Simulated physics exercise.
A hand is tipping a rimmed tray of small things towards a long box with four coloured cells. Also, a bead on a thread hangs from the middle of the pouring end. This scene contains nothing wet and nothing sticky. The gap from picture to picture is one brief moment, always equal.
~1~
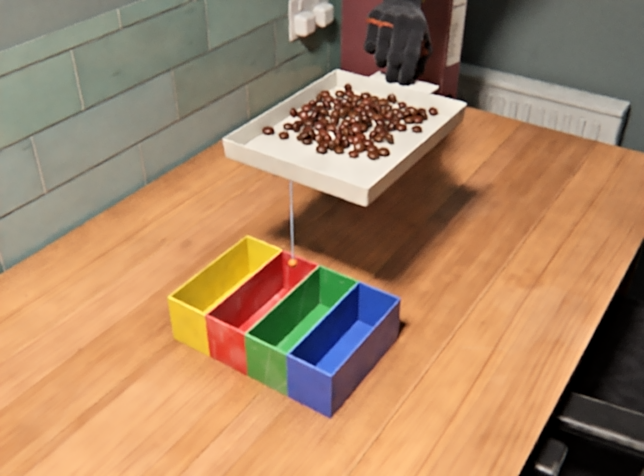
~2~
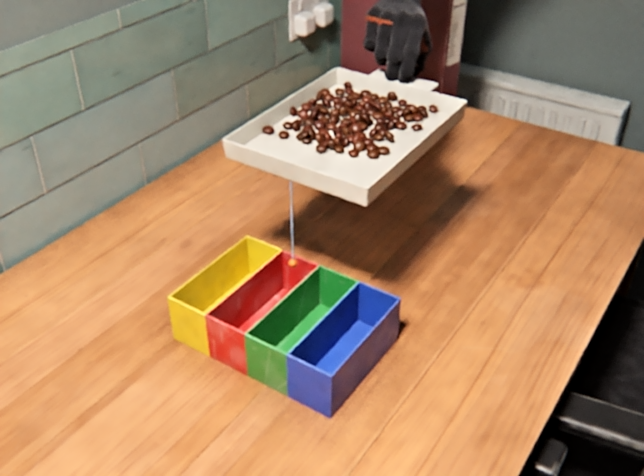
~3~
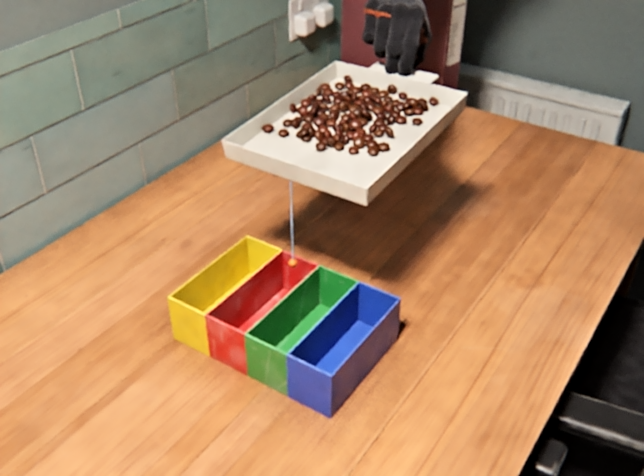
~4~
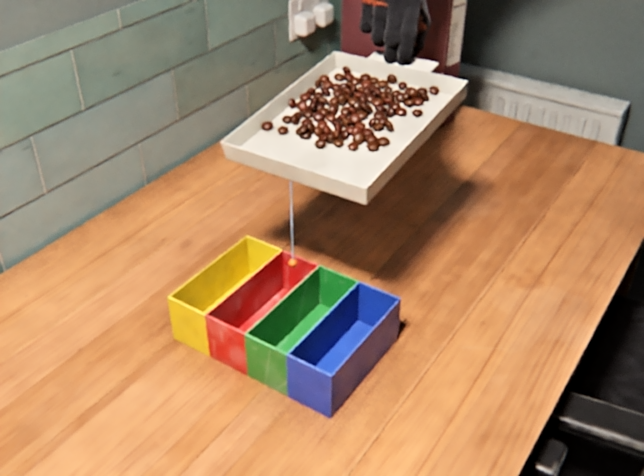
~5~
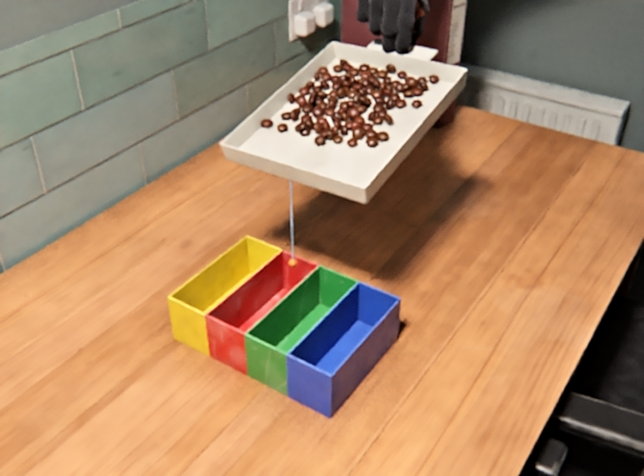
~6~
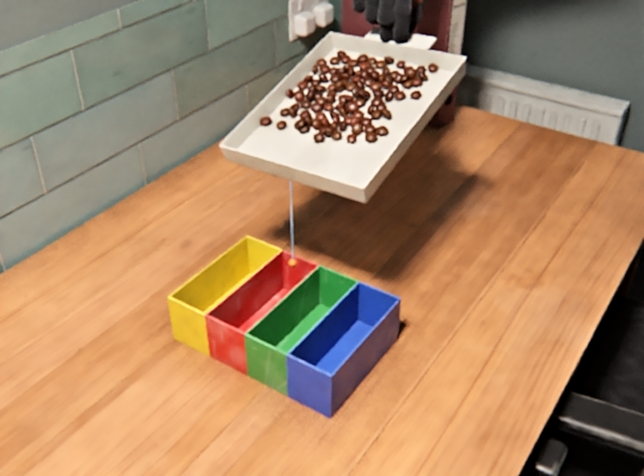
A dark-gloved hand holds the far edge of a white rimmed tray of small brown chocolate drops above a wooden worktop, seen from above at an angle beside a green tiled wall. Below stands a box with yellow, red, green and blue cells from left to right, and a bead hangs on a thread. The hand gradually raises the tray's far side, tilting it slightly towards the near left corner, while the camera stays still.
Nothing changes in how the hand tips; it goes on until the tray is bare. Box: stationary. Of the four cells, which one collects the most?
The yellow one collects the most.
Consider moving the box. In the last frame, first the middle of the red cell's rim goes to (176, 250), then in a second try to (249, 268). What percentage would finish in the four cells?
The first comes to 80 percent and the second to 100 percent.
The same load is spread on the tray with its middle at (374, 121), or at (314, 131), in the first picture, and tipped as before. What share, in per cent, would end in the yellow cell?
Around 40 percent the first time and around 50 percent the second time.
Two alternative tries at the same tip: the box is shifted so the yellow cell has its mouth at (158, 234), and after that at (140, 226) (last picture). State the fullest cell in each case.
In the first try it is the cell in green, in the second it is the cell in blue.
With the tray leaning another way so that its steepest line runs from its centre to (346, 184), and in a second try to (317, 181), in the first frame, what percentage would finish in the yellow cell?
I'd expect around 0 in a hundred first and around 10 in a hundred second.
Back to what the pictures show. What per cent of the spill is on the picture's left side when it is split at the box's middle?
Some 100 %.
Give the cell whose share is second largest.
Place 2: The red one.
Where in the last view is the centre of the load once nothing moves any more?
I'd mark it at roughly (225, 322).
Soon, tray tipped steeply; nearly all on the tray; a stray few falling or outside the box.
A while on, tray tipped right over; about half on the tray; a small part in the yellow cell; a stray few in the red cell; about a quarter falling or outside the box.
Towards the end, tray tipped past a quarter turn; about half in the yellow cell; about a quarter in the red cell; a small part in the green cell; about a quarter falling or outside the box.
Finally, tray tipped past a quarter turn; about half in the yellow cell; about a quarter in the red cell; a small part in the green cell; none in the blue cell; about a quarter outside the box.
